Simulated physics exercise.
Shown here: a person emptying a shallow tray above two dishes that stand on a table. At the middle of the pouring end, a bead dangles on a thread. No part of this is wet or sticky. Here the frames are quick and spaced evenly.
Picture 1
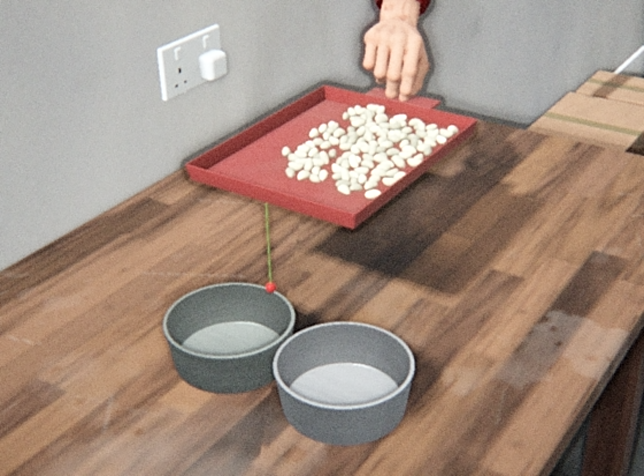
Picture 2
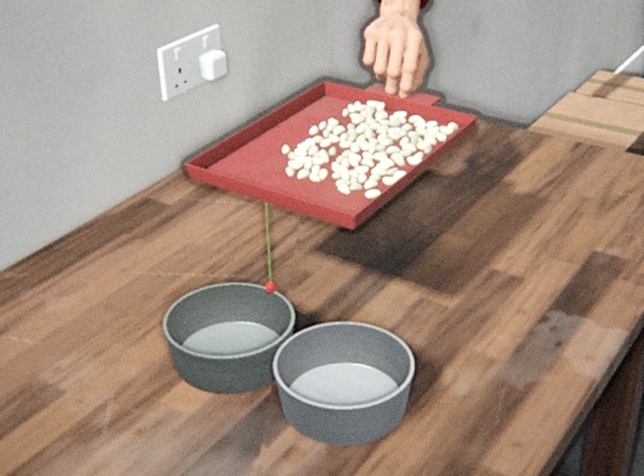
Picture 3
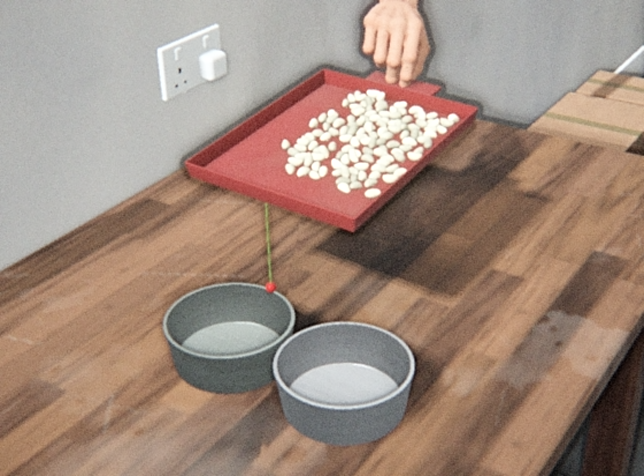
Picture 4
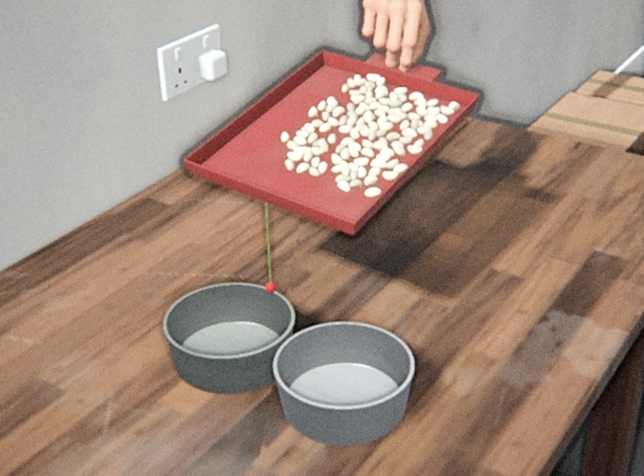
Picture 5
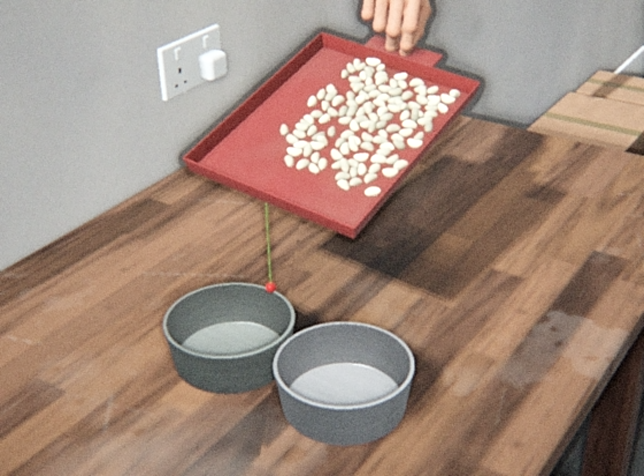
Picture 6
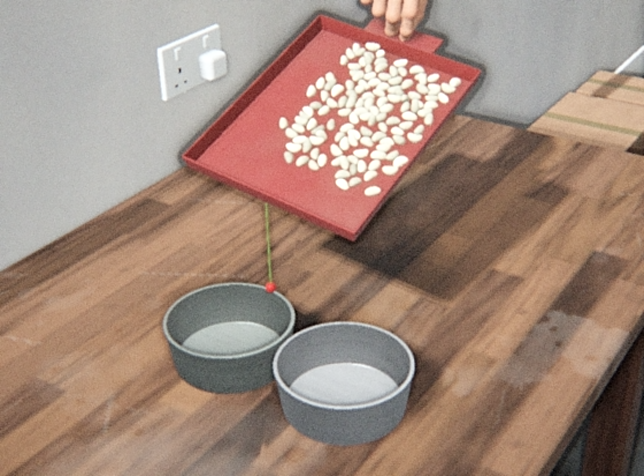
A hand raised the back of a red tray of white beans above two grey dishes on a wooden table, tilting it steadily steeper, with its front edge dipping slightly at the right corner.
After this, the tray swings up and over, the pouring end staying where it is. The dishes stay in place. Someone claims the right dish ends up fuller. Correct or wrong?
Correct - the right dish ends fuller.
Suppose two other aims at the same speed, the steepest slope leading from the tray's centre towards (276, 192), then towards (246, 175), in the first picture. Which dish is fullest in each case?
The leftmost dish; the leftmost dish.
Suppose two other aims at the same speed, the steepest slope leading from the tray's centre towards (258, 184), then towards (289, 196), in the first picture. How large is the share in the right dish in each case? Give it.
Well, 0 percent for one and then 40 percent for the other.
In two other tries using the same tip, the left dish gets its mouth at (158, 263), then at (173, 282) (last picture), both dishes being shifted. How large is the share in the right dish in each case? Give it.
Close to 10 in a hundred, then close to 50 in a hundred.
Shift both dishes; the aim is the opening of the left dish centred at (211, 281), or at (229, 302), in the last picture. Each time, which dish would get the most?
For the first place, the dish on the right side; for the second, the dish on the right side.
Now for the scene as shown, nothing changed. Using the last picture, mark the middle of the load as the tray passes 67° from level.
Roughly (340, 182).
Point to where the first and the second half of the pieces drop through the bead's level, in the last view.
The first part passes (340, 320); everything after passes (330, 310).
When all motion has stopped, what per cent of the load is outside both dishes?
I'd say around 30 per cent.
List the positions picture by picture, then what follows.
Corners of the pouring end (190, 164) and (353, 212), level; middle of the load (374, 145), white beans; left dish (190, 367); right dish (306, 417); bead on its thread (271, 287), in the first frame.
Corners of the pouring end (190, 163) and (353, 213), level; middle of the load (374, 143), in the second frame.
Corners of the pouring end (190, 162) and (353, 216), tipped barely, lowest at the right corner; middle of the load (374, 136), in the third frame.
Corners of the pouring end (189, 159) and (353, 220), tipped a little, lowest at the right corner; middle of the load (374, 127), in the fourth frame.
Corners of the pouring end (188, 157) and (353, 224), tipped clearly, lowest at the right corner; middle of the load (374, 118), in the fifth frame.
Corners of the pouring end (187, 155) and (353, 229), tipped clearly, lowest at the right corner; middle of the load (375, 112); left dish (190, 367); right dish (306, 417), in the sixth frame.
Just after the last frame, tray tipped steeply; almost all on the tray; just a few in the air.
A moment on, tray tipped past a quarter turn; roughly half on the tray; roughly a third in the right dish; just a few in the left dish; about a tenth outside both; about a tenth in the air.
Further on, tray tipped past a quarter turn; roughly half in the right dish; about a tenth in the left dish; roughly a third outside both; just a few in the air.
When it is over, tray tipped past a quarter turn; roughly half in the right dish; about a tenth in the left dish; roughly a third outside both; just a few in the air.
